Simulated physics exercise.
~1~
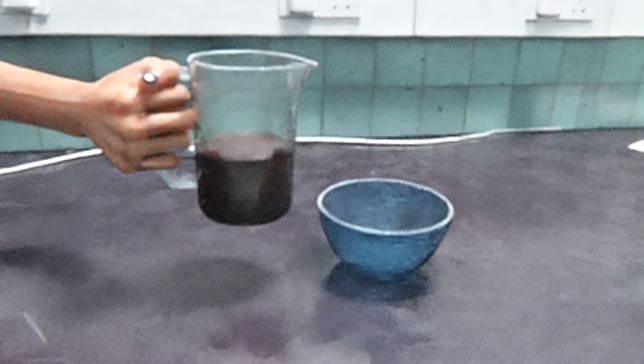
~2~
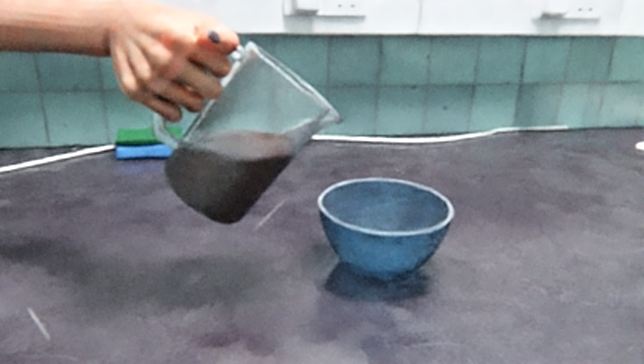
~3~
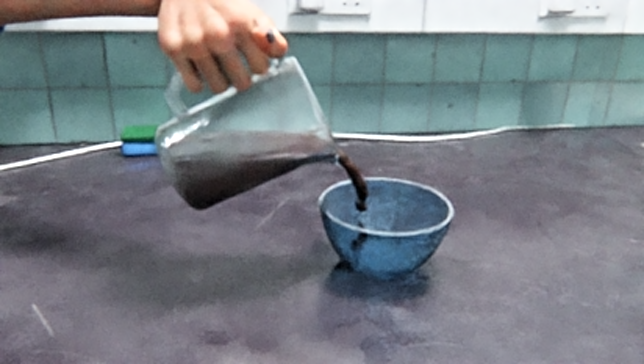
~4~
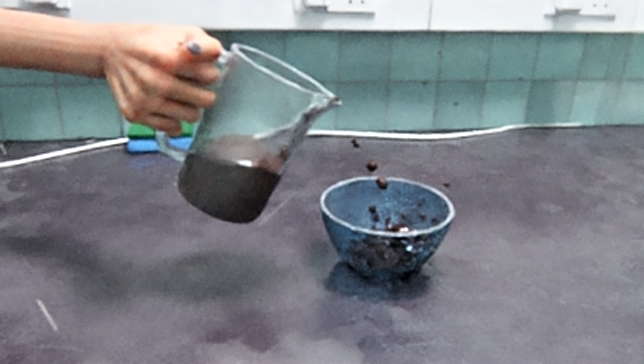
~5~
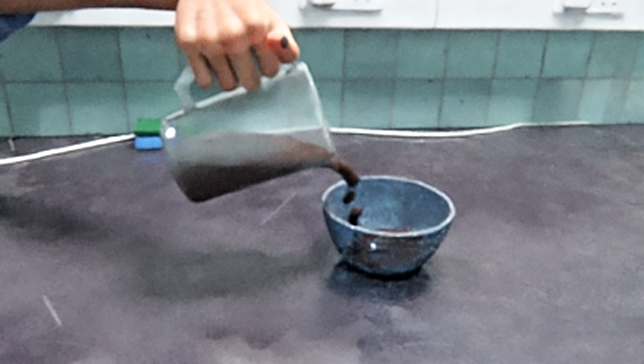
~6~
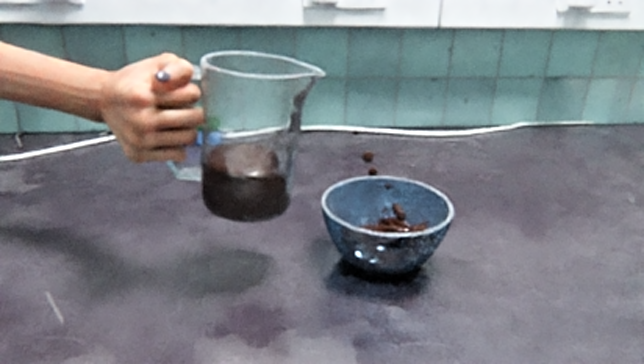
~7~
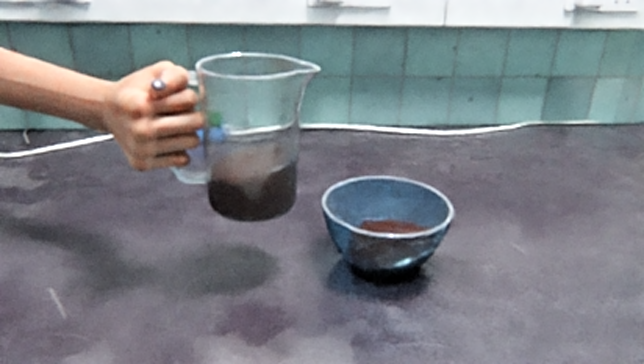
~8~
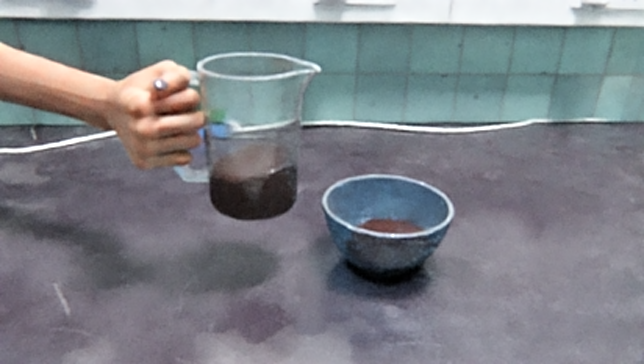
A hand tipping a glass pitcher twice, pouring dark coffee into a blue bowl, then holding it level with some coffee left.
